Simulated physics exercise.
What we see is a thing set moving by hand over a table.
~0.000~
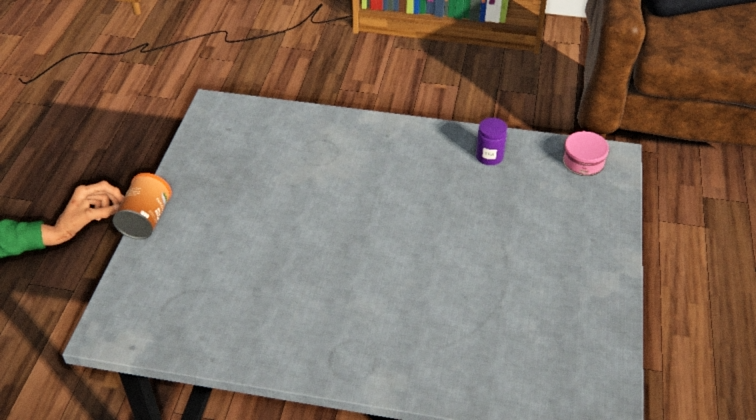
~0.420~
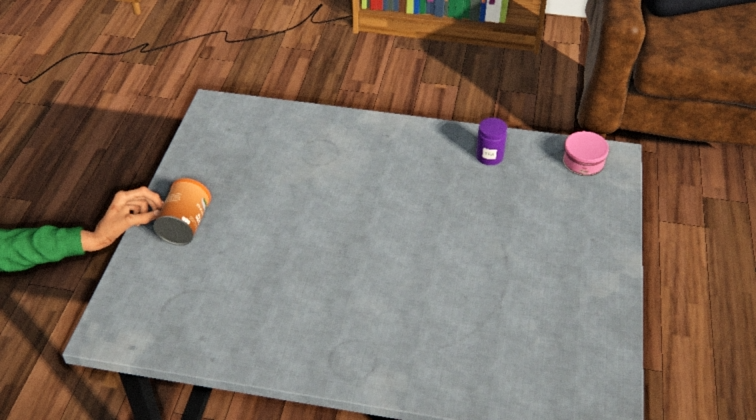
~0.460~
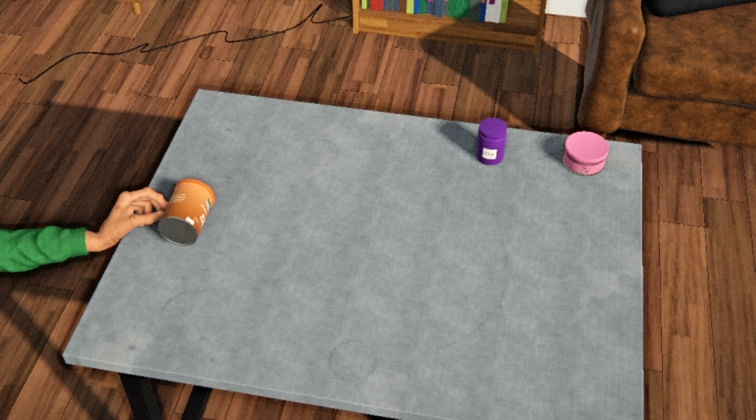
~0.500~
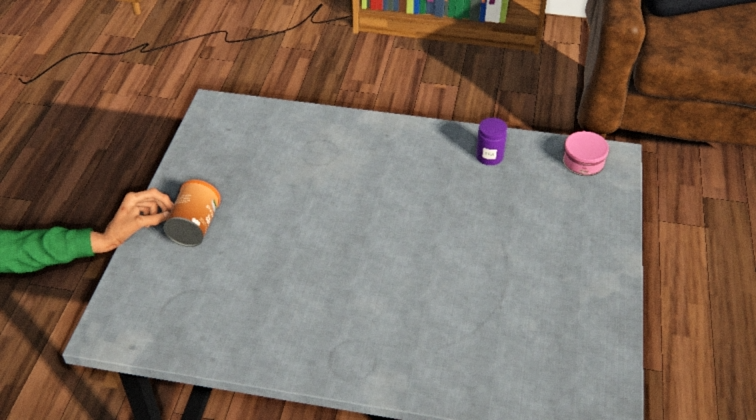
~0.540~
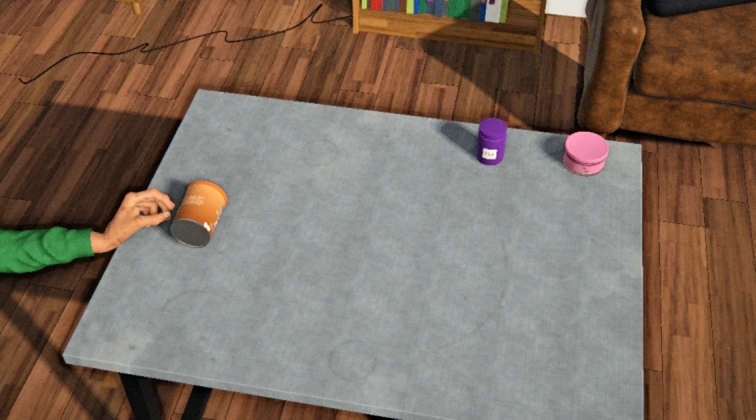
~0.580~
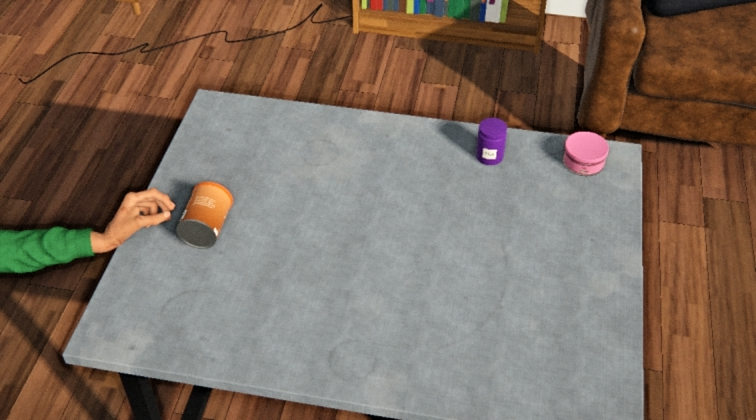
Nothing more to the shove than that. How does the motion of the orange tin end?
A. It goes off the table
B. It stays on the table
It stays on the table (B).
By 0.78 s, orange tin moved about its own width near (232, 219).
By 0.98 s, orange tin moved about its own width near (251, 222).
When it is over (1.8 s), moved from the start, orange tin. End places, in pixels of the last picture, orange tin near (269, 225).
